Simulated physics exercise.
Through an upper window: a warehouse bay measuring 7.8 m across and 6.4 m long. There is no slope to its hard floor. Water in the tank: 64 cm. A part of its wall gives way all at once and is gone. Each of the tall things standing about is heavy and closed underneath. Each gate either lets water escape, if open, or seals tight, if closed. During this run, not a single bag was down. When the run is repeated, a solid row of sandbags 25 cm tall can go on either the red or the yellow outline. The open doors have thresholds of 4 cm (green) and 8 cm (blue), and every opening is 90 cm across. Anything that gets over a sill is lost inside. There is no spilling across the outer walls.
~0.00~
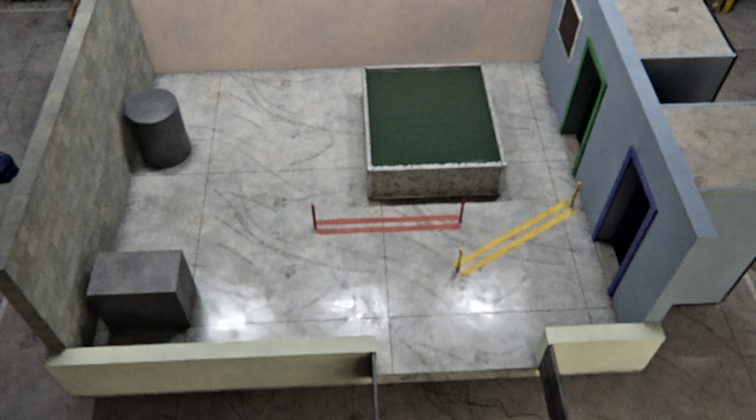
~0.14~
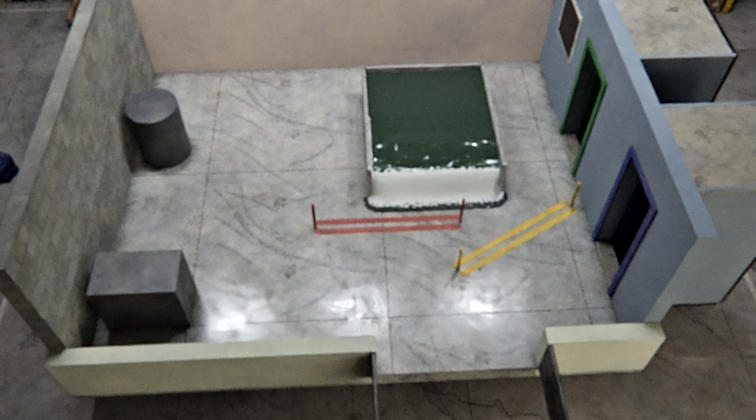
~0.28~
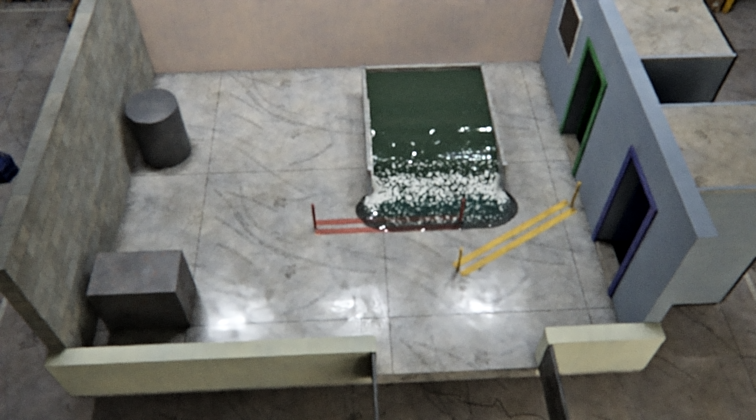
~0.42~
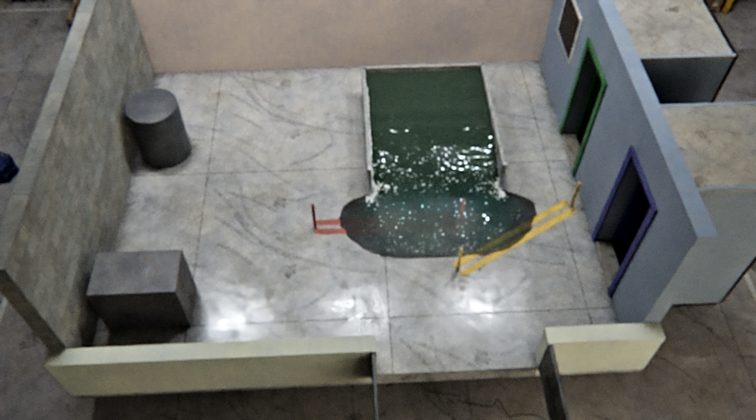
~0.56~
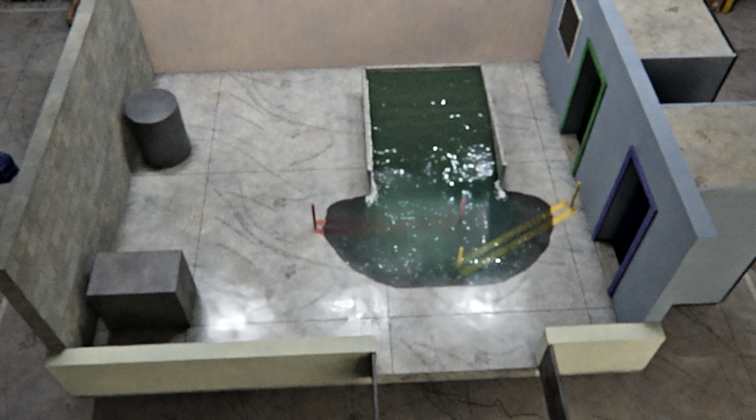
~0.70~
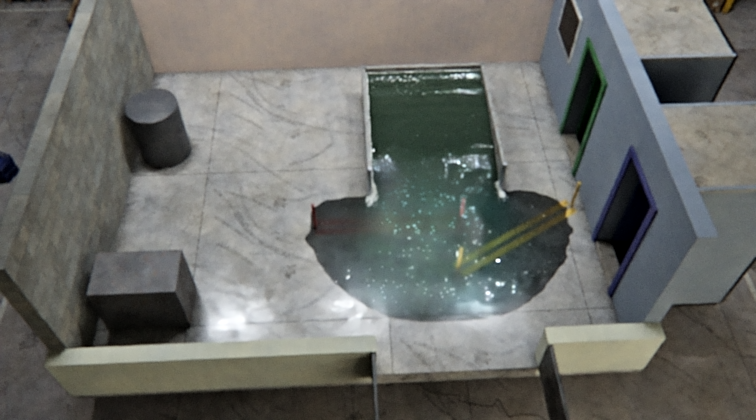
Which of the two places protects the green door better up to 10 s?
The red place.
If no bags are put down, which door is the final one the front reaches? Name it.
Green.
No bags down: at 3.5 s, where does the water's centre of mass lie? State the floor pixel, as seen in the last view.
The water's centre sits near (418, 238).
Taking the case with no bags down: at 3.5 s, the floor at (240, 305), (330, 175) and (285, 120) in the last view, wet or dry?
One by one, I'd say swamped, spared and spared.
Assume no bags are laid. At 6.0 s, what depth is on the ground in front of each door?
Green 3 cm, blue 8 cm.
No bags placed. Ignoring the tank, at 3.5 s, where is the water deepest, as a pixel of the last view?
I'd point to somewhere near (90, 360).
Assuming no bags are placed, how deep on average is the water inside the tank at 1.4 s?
Mean depth: About 37 cm.
After 1.4 s water covers 30 % of the floor and is deepest (28 cm) near (402, 201) in the run without bags; in at the green door, 0 L with no bags, 0 L with the row on red, 0 L on yellow.
After 2.2 s water covers 35 % of the floor and is deepest (35 cm) near (590, 349) in the run without bags; in at the green door, 0 L with no bags, 0 L with the row on red, 1 L on yellow.
After 3.5 s water covers 40 % of the floor and is deepest (27 cm) near (90, 360) in the run without bags; in at the green door, 0 L with no bags, 0 L with the row on red, 25 L on yellow.
After 6.0 s water covers 65 % of the floor and is deepest (16 cm) near (87, 372) in the run without bags; in at the green door, 0 L with no bags, 0 L with the row on red, 56 L on yellow.
After 10.0 s water covers 90 % of the floor and is deepest (6 cm) near (391, 346) in the run without bags; in at the green door, 0 L with no bags, 0 L with the row on red, 59 L on yellow.
